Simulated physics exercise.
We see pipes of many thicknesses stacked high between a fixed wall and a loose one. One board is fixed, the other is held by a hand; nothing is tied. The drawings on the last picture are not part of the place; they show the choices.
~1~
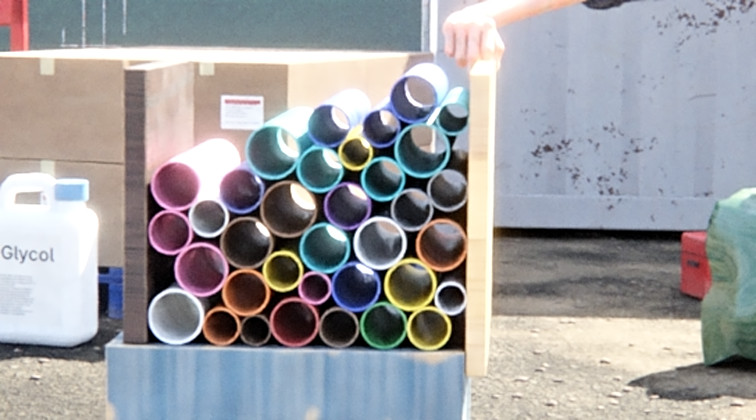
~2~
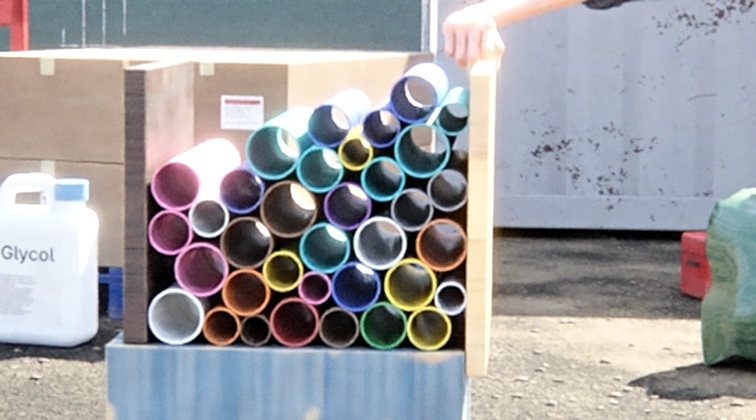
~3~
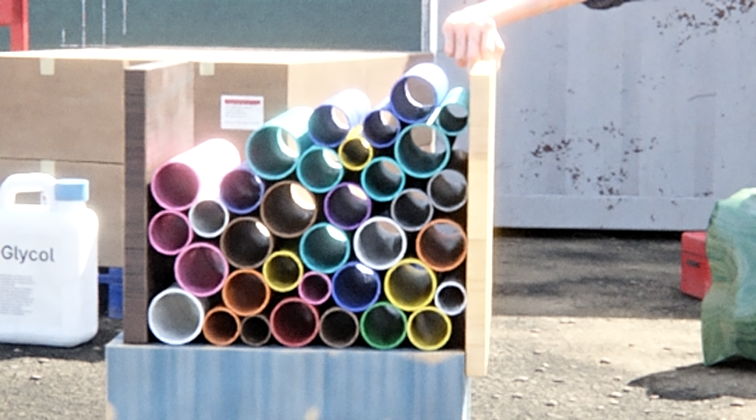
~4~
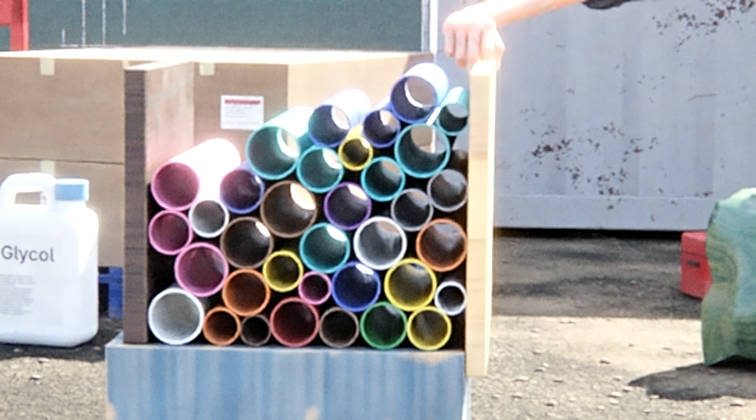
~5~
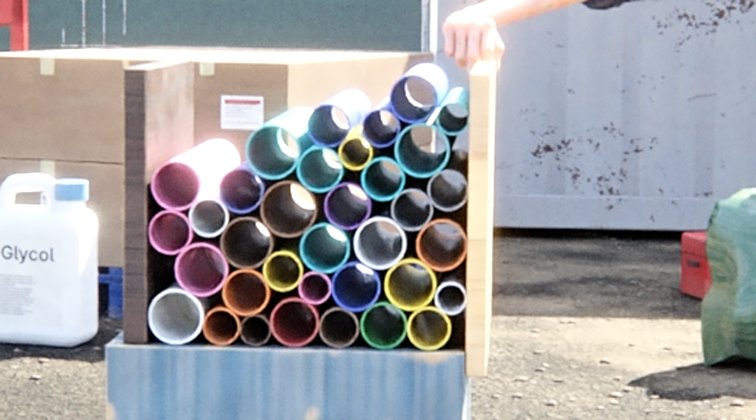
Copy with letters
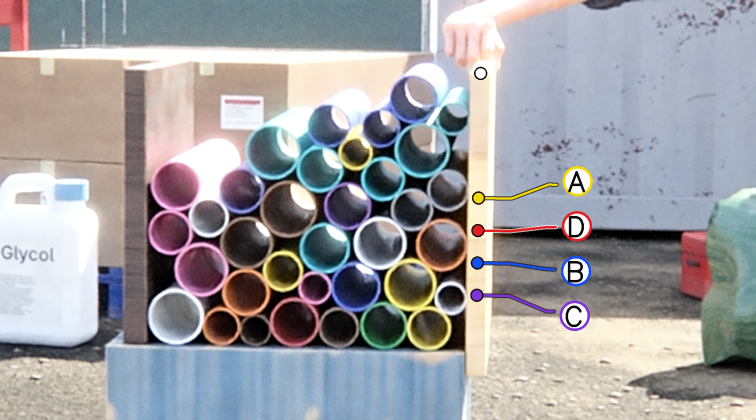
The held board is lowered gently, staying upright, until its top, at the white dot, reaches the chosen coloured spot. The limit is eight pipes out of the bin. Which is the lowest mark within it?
At most to B.
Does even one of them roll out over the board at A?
Yes.
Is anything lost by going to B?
At B: Yes.
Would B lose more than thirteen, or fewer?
At B, fewer than thirteen.
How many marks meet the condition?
Three of them.
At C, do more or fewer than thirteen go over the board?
It loses fewer than thirteen.
On the marked copy, A at (479, 198); B at (478, 263); C at (477, 295); D at (478, 231); the white dot at (481, 74).
Following B. Soon after the start, top of the board (469, 156).
Later, top of the board (467, 250).
In the end, top of the board (467, 262), about five out over the board.
As for the rest, A one out over the board; C more than eight out over the board; D two out over the board.
